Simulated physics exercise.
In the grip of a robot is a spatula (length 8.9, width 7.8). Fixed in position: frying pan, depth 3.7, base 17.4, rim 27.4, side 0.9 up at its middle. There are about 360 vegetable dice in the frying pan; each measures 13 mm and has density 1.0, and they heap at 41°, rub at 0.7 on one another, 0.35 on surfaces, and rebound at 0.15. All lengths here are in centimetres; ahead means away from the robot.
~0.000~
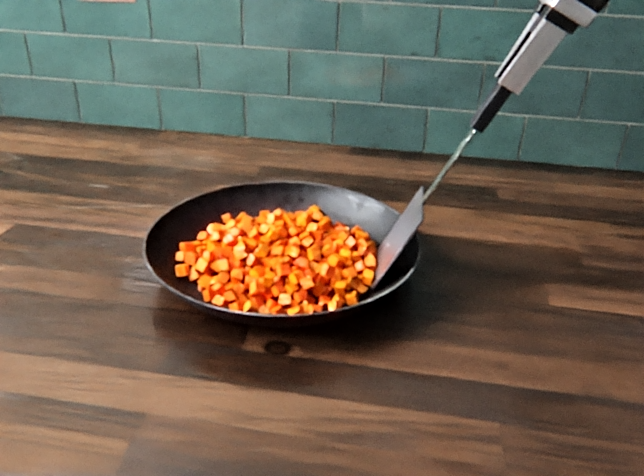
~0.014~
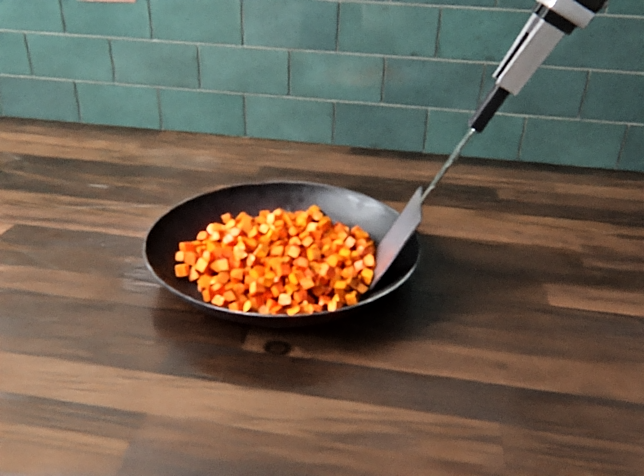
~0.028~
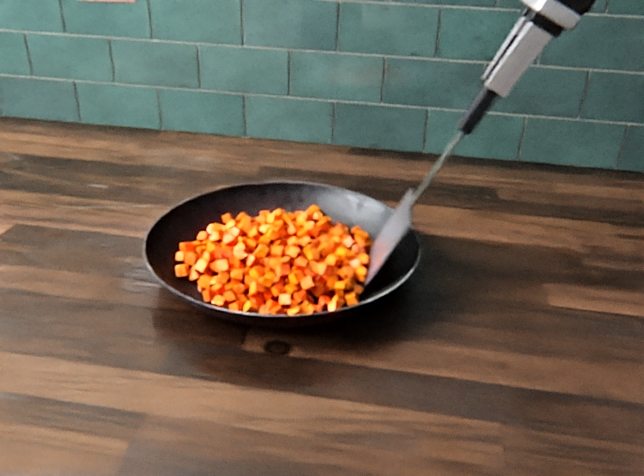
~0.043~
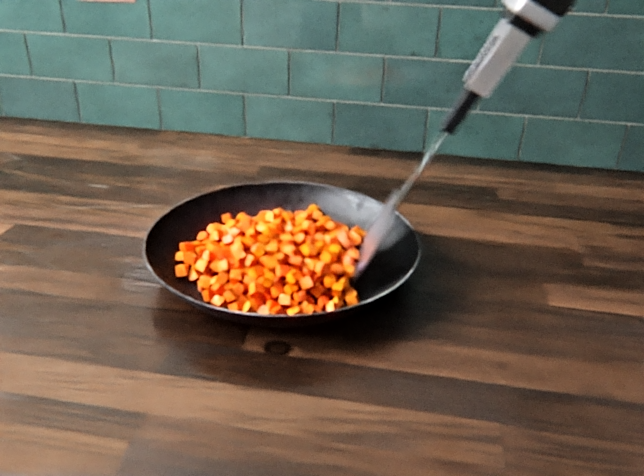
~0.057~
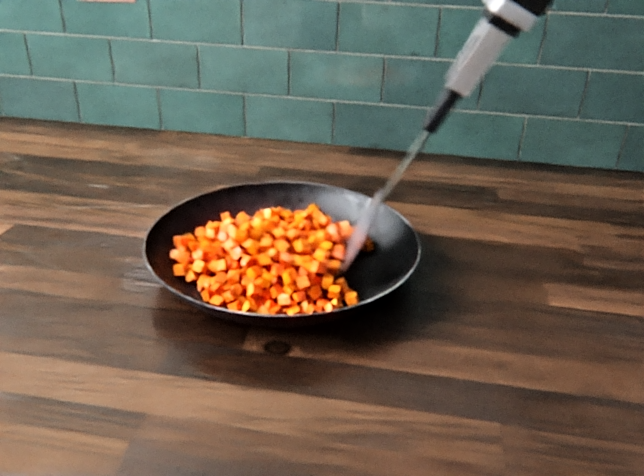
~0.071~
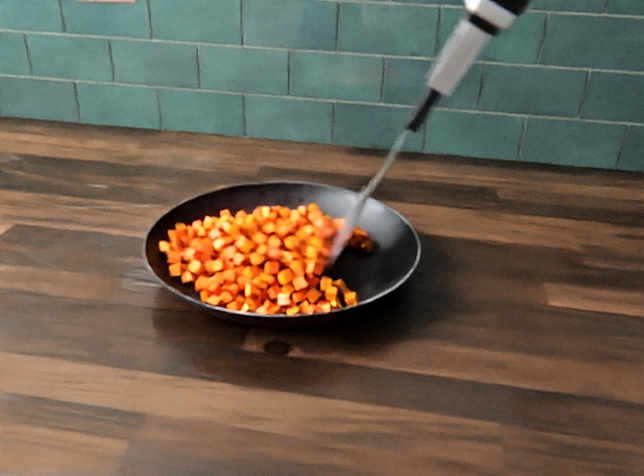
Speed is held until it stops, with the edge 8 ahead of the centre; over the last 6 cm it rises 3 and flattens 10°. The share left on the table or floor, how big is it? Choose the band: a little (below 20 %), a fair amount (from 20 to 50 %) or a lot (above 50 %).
It is a fair amount, from 20 to 50 %.
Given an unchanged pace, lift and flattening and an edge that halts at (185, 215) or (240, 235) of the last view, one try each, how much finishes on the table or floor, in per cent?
Estimates, in order: 40 % and 10 %.
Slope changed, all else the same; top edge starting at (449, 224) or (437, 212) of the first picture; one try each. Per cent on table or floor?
First try roughly 25 percent, second try roughly 30 percent.
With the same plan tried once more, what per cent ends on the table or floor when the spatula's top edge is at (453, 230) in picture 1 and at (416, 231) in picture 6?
My guess would be close to 15 per cent.
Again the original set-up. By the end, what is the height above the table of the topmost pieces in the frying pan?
Height at the end: Around 5.0 cm.
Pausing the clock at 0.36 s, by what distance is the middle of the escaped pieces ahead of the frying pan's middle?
Roughly 20 cm.
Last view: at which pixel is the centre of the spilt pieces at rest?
(79, 237).
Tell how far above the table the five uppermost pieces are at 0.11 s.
They are around 5 cm up.
After 0.11 s, sloping 64°, highest piece 6 above the table; 362 in the frying pan.
After 0.14 s, sloping 61°, highest piece 6 above the table; 357 in the frying pan, 5 on the blade or in flight.
After 0.36 s, sloping 54°, highest piece 8 above the table; 251 in the frying pan, 94 on the table or floor, 17 on the blade or in flight.
After 1.41 s, sloping 54°, highest piece 5 above the table; 250 in the frying pan, 112 on the table or floor.
At rest, 250 in the frying pan, 112 on the table or floor. That is 31 % on the table or floor.
